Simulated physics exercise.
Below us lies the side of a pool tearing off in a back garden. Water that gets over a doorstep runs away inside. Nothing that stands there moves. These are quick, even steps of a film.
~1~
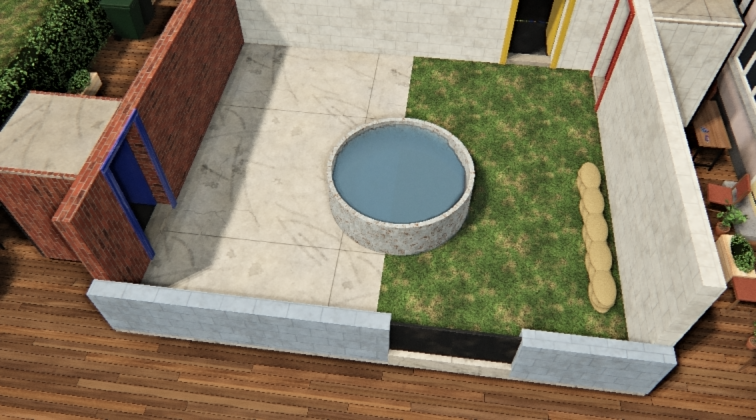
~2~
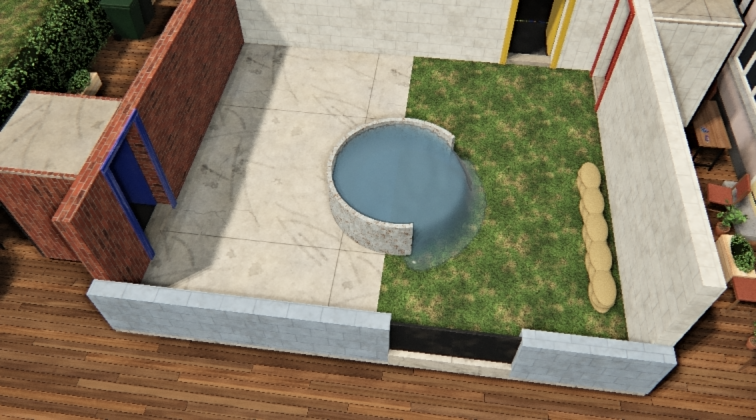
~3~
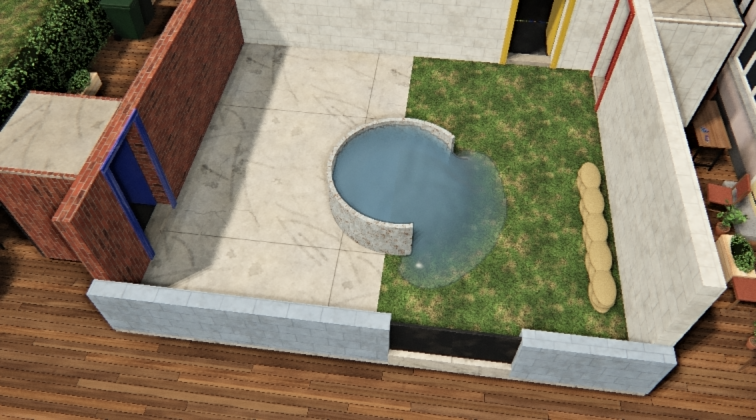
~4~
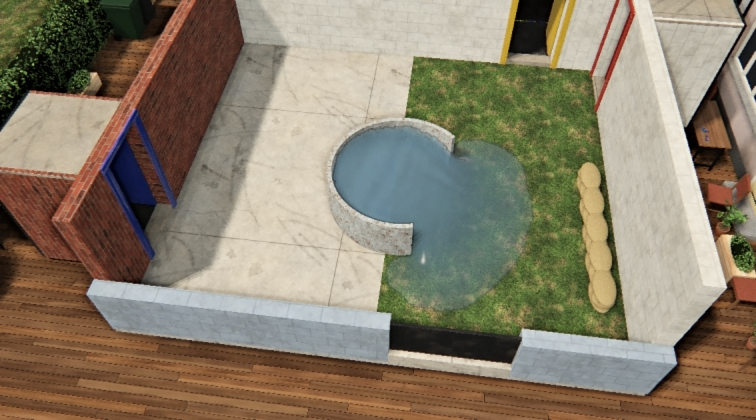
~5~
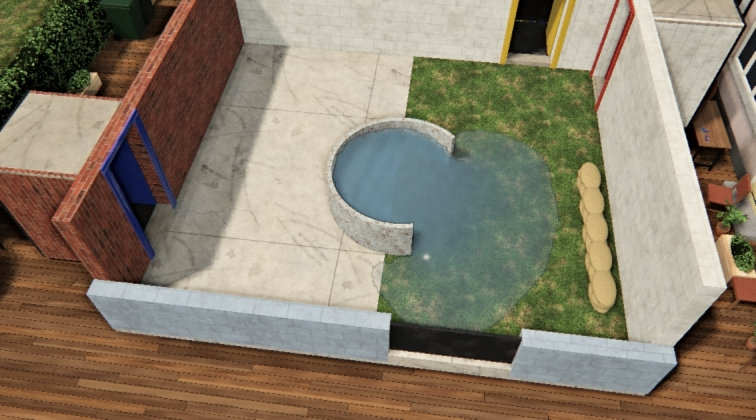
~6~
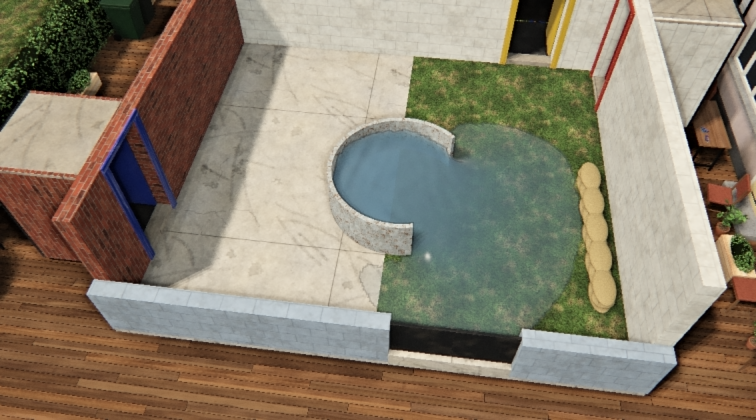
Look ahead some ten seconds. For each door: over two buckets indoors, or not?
In the end: The blue door stays under that; the yellow door stays under that; the red door takes more than that.
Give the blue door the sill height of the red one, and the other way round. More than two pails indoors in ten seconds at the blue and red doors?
My reading: The blue one goes over, the red one lets less in.
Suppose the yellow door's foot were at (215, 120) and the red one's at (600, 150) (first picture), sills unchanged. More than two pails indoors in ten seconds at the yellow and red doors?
Then: The yellow door holds; the red door takes more.
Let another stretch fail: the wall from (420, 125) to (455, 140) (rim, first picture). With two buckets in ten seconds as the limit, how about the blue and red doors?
My reading: The blue door takes less; the red door goes over.
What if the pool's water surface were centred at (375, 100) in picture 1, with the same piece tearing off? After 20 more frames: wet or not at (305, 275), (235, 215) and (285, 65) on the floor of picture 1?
One after the other: Clear, free of water, dry.
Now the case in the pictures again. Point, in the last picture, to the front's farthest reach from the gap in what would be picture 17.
Around (586, 95).
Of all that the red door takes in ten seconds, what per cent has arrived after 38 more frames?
About 55 per cent.
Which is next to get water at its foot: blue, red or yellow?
That is the door marked red.
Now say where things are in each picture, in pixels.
The first frame shows the pool at (400, 172) is whole and still.
In the second frame, the front is at (416, 266), out from the gap at (463, 208).
In the third frame, the front is at (414, 279), out from the gap at (463, 210).
In the fourth frame, the front is at (416, 300), out from the gap at (463, 212).
In the fifth frame, the front is at a hidden place, out from the gap at (463, 212).
In the sixth frame, water pours out at (463, 212) and has run to a hidden place.
A moment on, water covers 30 % of the floor; the blue door not reached, the yellow door not reached, the red door not reached.
Next, water covers 35 % of the floor; the blue door not reached, the yellow door not reached, the red door not reached.
Then, water covers 45 % of the floor; the blue door not reached, the yellow door wet at the sill, nothing in, the red door under two buckets in.
Later, water covers 70 % of the floor; the blue door wet at the sill, nothing in, the yellow door wet at the sill, nothing in, the red door over two buckets in.
In the end, water covers 95 % of the floor; the blue door wet at the sill, nothing in, the yellow door wet at the sill, nothing in, the red door over two buckets in.
